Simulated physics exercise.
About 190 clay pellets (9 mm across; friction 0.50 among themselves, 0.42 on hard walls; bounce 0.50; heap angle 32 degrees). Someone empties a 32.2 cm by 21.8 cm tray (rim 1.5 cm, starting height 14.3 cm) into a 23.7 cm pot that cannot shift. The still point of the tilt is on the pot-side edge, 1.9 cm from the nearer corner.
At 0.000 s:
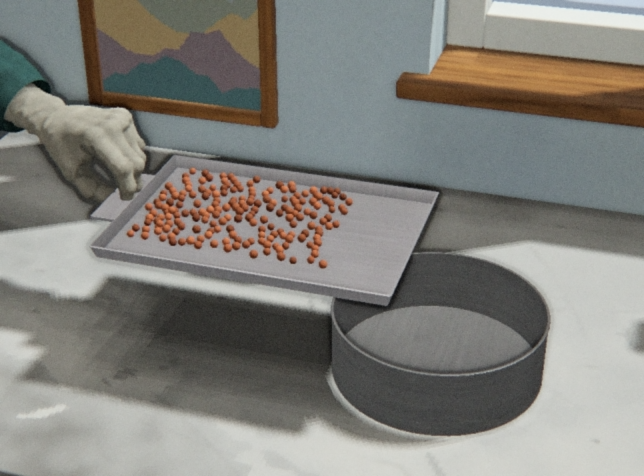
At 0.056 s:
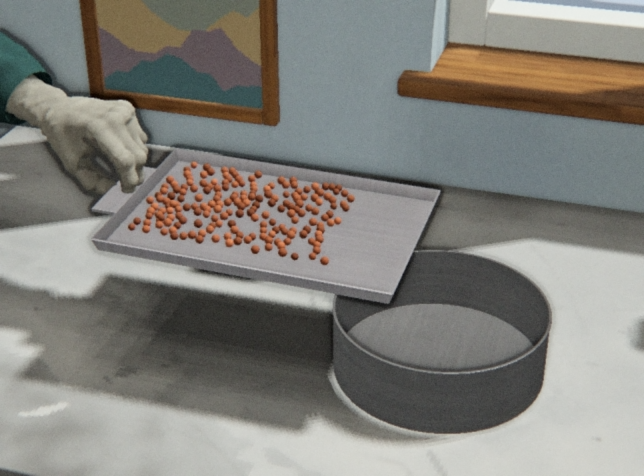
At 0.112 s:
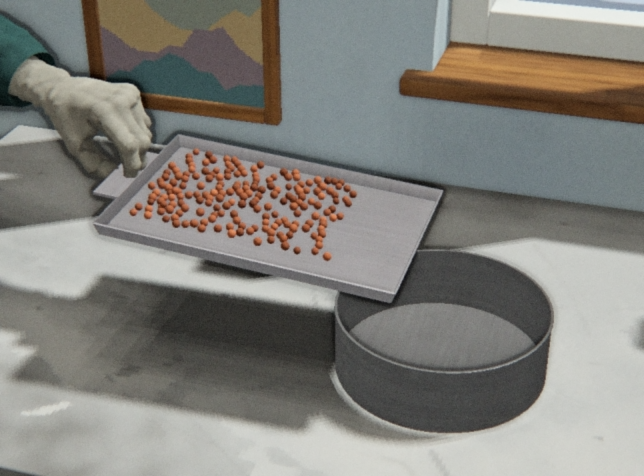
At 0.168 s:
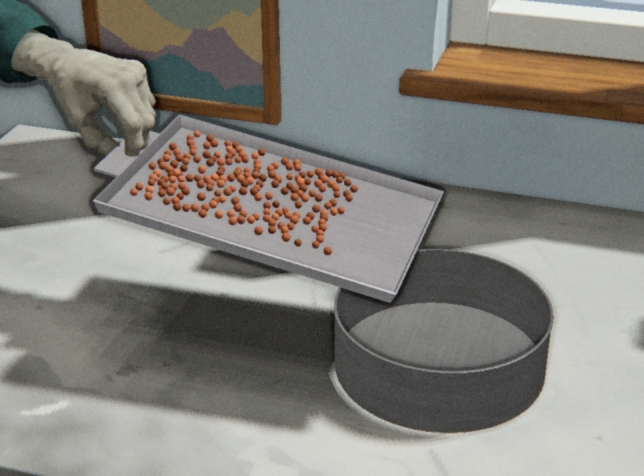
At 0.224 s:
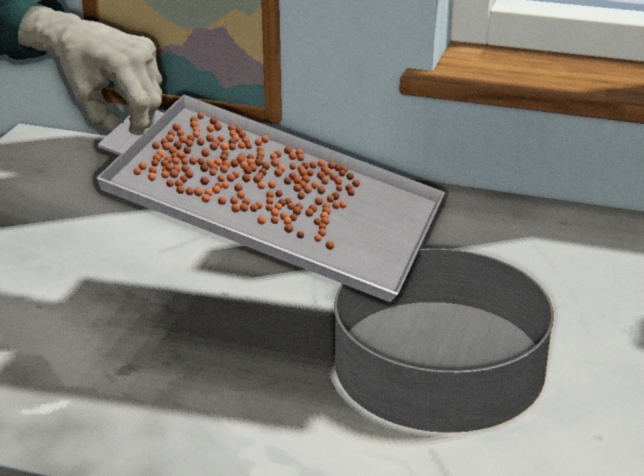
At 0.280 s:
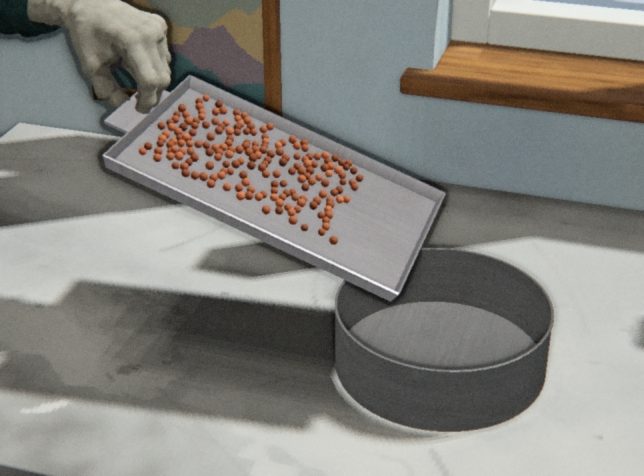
A pale gloved hand raised the left end of a grey tray scattered with small orange-brown balls, tilting it steeply toward a round dark pot on the right, while the balls kept their places.
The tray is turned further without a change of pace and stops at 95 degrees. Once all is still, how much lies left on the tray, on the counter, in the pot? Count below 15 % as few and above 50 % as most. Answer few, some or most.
Tray few, counter few, pot most.
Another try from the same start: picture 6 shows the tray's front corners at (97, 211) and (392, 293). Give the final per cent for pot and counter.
Pot 20, counter 80.
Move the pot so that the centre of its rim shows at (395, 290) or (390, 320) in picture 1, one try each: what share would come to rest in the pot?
Some 90 and 70 per cent.
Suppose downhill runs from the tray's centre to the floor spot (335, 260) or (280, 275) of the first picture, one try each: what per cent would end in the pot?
About 65 and 5 per cent.
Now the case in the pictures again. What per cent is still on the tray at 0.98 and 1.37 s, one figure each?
In turn: 45, 10.
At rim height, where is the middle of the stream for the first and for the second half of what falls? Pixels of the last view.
At about (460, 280), then at (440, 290).
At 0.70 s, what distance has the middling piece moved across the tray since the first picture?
Roughly 18 cm.
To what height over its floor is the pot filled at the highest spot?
Roughly 1.5 cm.
Then, at 0.70 s, tilt 55 degrees; the tray holds 100 %, the pot 0 %.
Then, at 0.98 s, tilt 79 degrees; the tray holds 45 %, the pot 45 %.
After 1.37 s, tilt 95 degrees; the tray holds 10 %, the pot 75 %.
At rest (2.1 s), tray 0 %, counter 5 %, pot 95 %.
